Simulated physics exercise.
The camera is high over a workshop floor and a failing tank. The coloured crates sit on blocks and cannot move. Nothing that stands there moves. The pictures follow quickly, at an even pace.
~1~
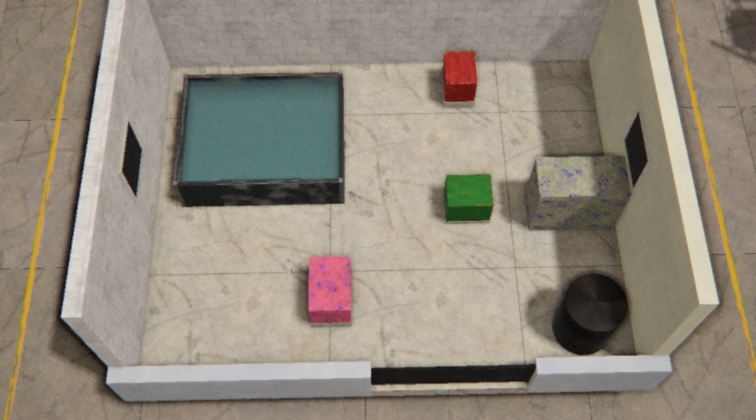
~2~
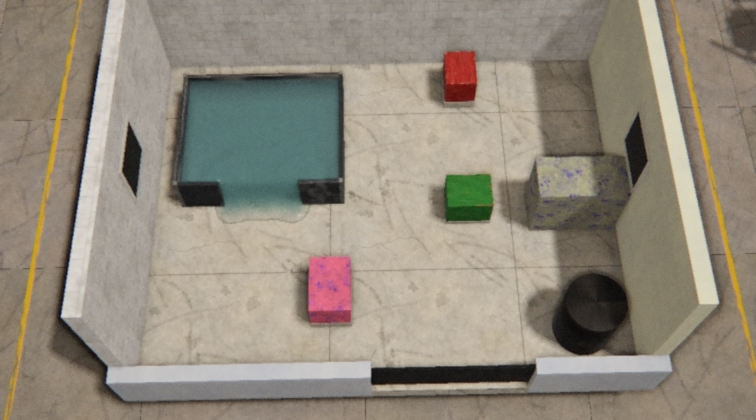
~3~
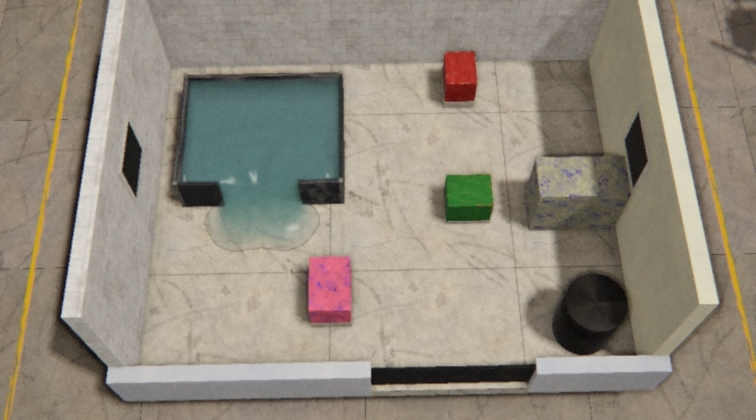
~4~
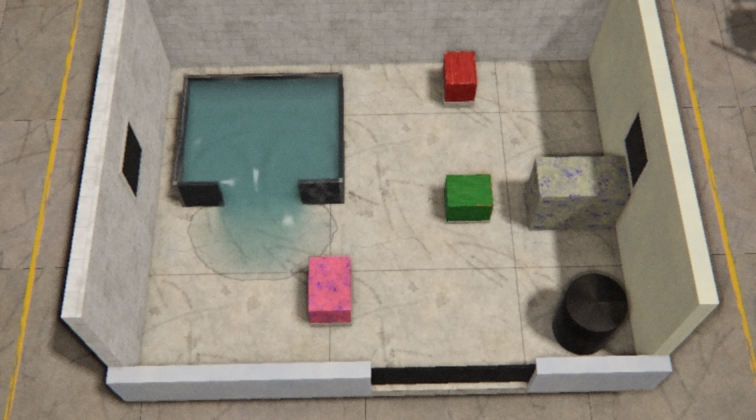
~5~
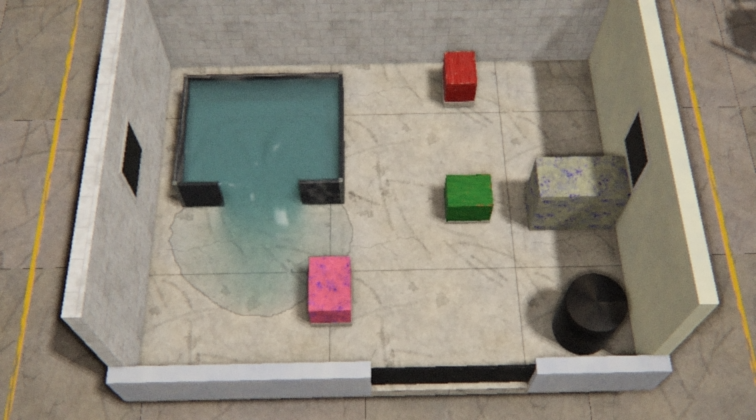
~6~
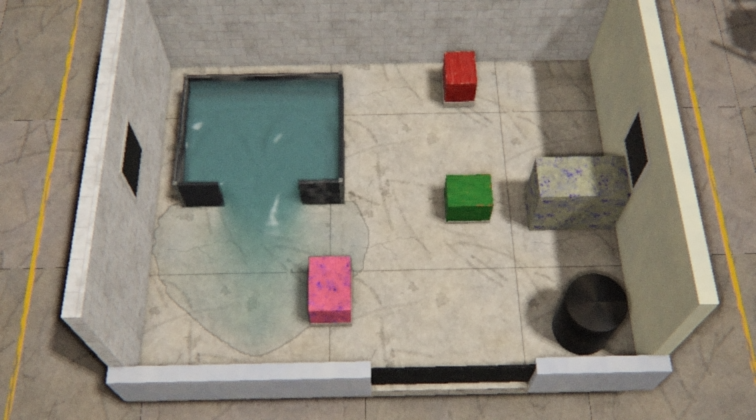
A teal water tank with dark walls stands at the upper left of a pale-walled workshop floor, seen from high above by a camera that stays still. A pink block sits below it, with red and green blocks, a speckled grey block and a black cylinder to the right. Still at first, the water pours through a gap in the tank's front and spreads downward around the unmoving pink block.
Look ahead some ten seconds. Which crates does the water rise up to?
In the end: The pink crate is soaked; the green crate is soaked; the red crate keeps dry.
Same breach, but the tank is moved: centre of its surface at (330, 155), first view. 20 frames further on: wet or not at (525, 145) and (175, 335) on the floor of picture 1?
One after the other: Free of water, covered.
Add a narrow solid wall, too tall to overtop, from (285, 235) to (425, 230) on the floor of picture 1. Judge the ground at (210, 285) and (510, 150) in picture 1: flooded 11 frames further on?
As listed: Wet, free of water.
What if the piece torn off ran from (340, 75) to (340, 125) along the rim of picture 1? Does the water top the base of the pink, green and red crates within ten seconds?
My reading: The pink one is safe; the green one is wetted; the red one is topped.
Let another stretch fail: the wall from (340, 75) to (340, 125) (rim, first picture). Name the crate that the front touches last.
That is the pink one.
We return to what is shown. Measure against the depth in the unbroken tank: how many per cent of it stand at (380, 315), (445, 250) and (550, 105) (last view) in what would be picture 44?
In that order: 6, 4 and 0 per cent.
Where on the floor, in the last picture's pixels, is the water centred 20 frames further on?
Near (276, 232).
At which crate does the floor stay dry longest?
I say the red-painted one.
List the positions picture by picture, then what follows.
The first frame shows still water in the water tank at (261, 129).
In the second frame, the front is at (221, 213), out from the gap at (262, 197).
In the third frame, the front is at (223, 243), out from the gap at (262, 197).
In the fourth frame, water pours out at (262, 197) and has run to (221, 269).
In the fifth frame, water pours out at (262, 197) and has run to (271, 310).
In the sixth frame, the front is at (254, 351), out from the gap at (262, 196).
A moment on, water covers 25 % of the floor; the pink crate water round its plinth, the green crate not reached, the red crate not reached.
Next, water covers 40 % of the floor; the pink crate water round its plinth, the green crate water round its plinth, the red crate not reached.
Then, water covers 55 % of the floor; the pink crate water round its plinth, the green crate water round its plinth, the red crate not reached.
Later, water covers 75 % of the floor; the pink crate water round its plinth, the green crate water round its plinth, the red crate water round its plinth.
In the end, water covers 95 % of the floor; the pink crate was topped, the green crate was topped, the red crate stayed above the water.
